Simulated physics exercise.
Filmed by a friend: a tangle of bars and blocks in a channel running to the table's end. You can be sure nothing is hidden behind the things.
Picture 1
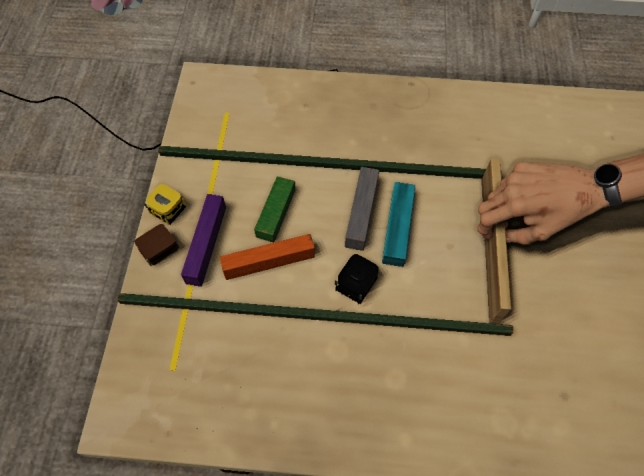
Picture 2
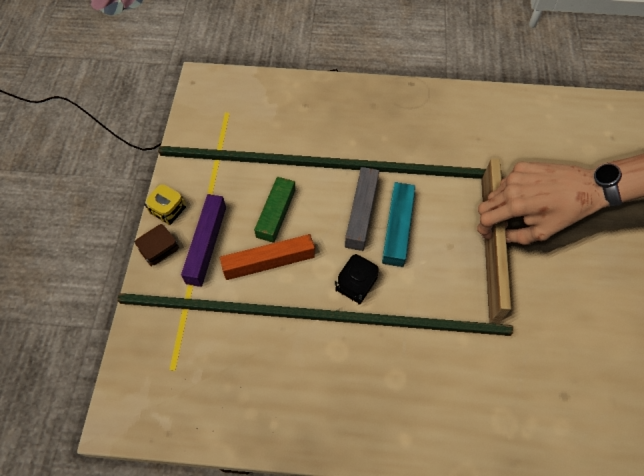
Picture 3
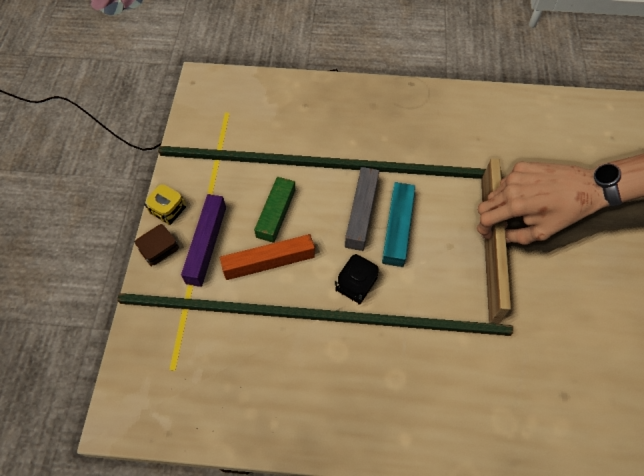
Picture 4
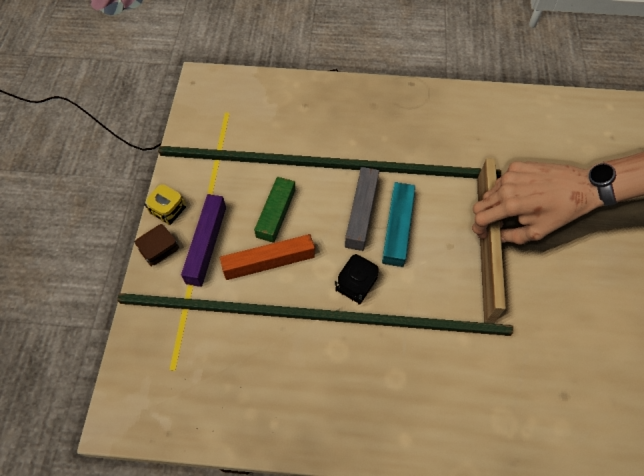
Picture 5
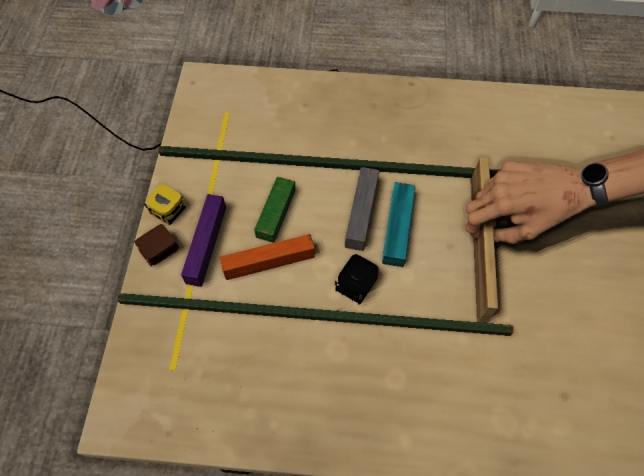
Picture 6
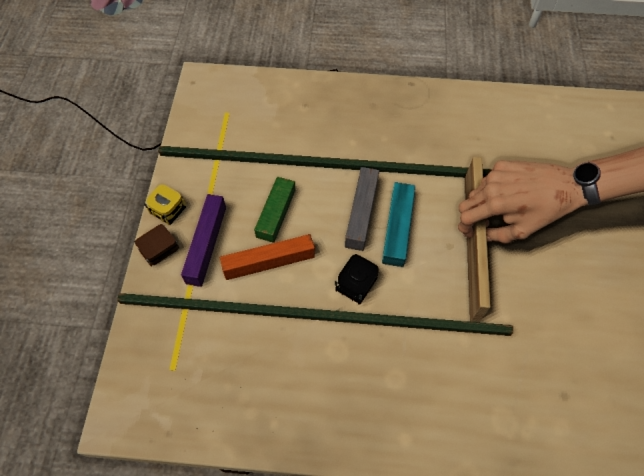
A wooden board, held by a hand wearing a dark watch, rests still at first and then slides slightly left between two dark green rails, while the coloured bars, yellow case, brown block and black object stay in place.
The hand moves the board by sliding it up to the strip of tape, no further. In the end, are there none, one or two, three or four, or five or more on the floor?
There are three or four on the floor.
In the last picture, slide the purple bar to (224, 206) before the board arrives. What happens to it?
It drops down.
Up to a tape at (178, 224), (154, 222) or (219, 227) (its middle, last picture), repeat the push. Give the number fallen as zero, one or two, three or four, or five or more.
In turn: 5 or more; five or over; 1 or 2.
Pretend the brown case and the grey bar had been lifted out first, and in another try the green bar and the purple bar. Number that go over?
Try 1: 1; try 2: 0.
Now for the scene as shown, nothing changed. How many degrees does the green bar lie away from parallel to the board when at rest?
About 0 degrees.
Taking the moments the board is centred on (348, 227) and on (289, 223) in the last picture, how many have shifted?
At the first spot the count is 4, and at the second it is 6.
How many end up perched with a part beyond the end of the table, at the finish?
I'd put it at 1.
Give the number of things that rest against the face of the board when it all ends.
2 of them.
A little later, none off yet; yellow case at rest near (166, 205); brown case at rest near (158, 246); purple bar at rest near (205, 239).
When it is over, the number that fall off is three or four; down, purple bar, brown case and yellow case.
